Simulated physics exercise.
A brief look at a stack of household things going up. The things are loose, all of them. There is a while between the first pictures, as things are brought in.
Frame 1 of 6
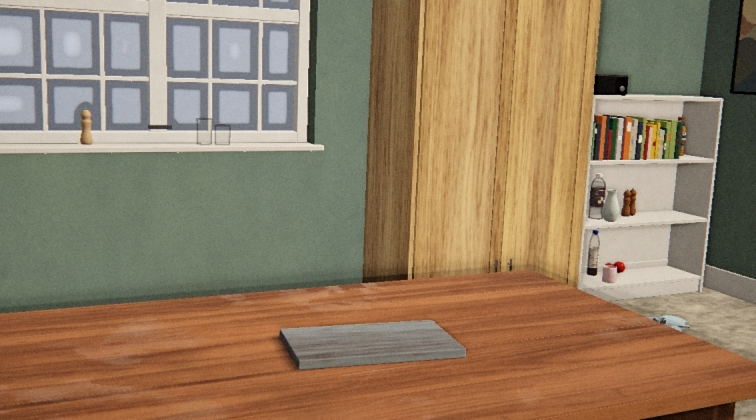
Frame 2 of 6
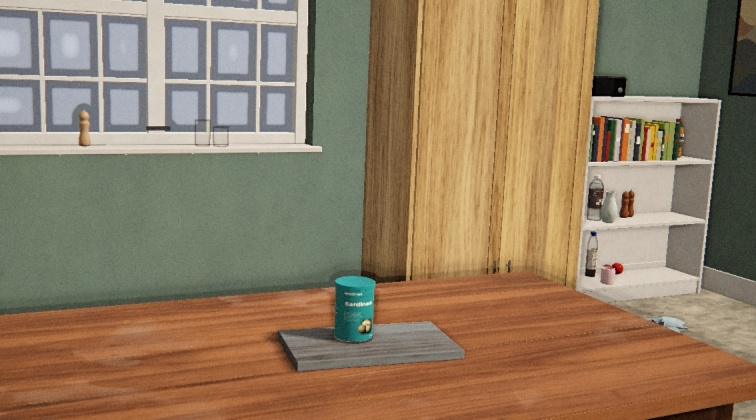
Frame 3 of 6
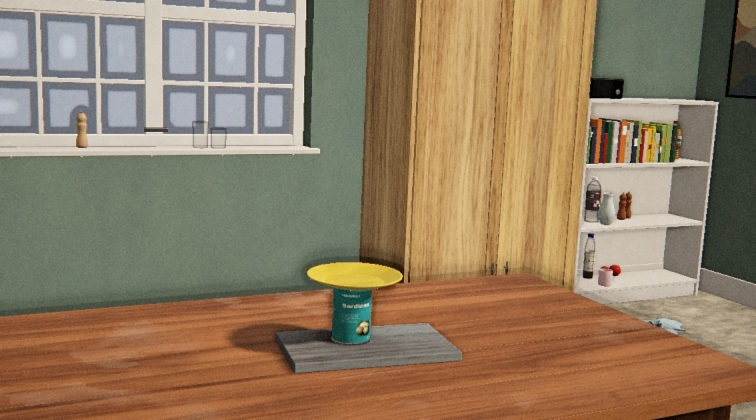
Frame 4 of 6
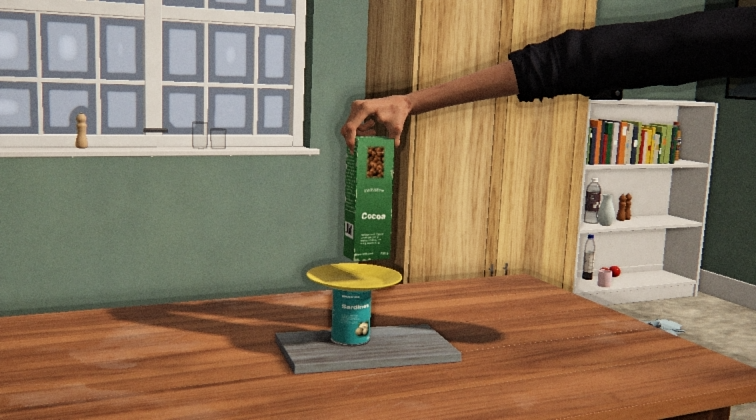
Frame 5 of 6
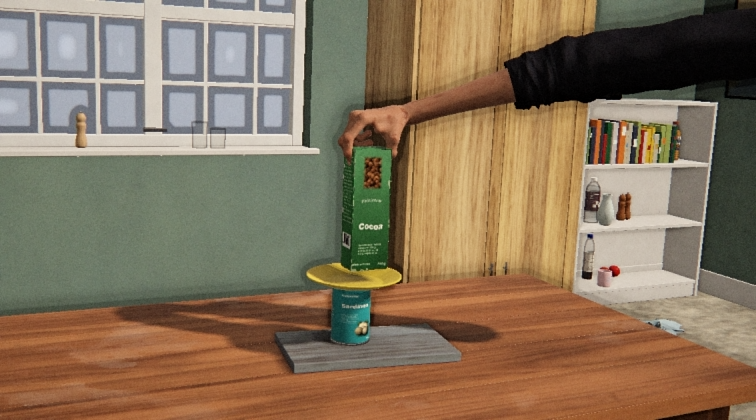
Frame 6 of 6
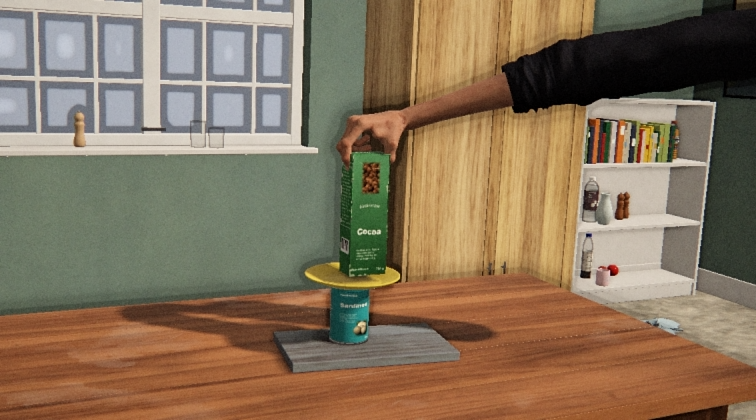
In this clip, a grey board lies on a wooden table, a turquoise tin and then a yellow plate appear stacked on it, and a hand from the right lowers a green cocoa carton onto the plate and keeps holding it.
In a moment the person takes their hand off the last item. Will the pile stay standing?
My prediction: Steady.
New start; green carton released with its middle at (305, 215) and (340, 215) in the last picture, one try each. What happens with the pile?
The pile tips over in the first case, then in the second case it remains stable.
Then, 0.20 s later than the last frame, all is still.
Then, 0.70 s later than the last frame, green carton resting near (364, 214).
When it is over, all 4 as before. End places, in pixels of the last picture, green carton near (364, 214). The pile holds.
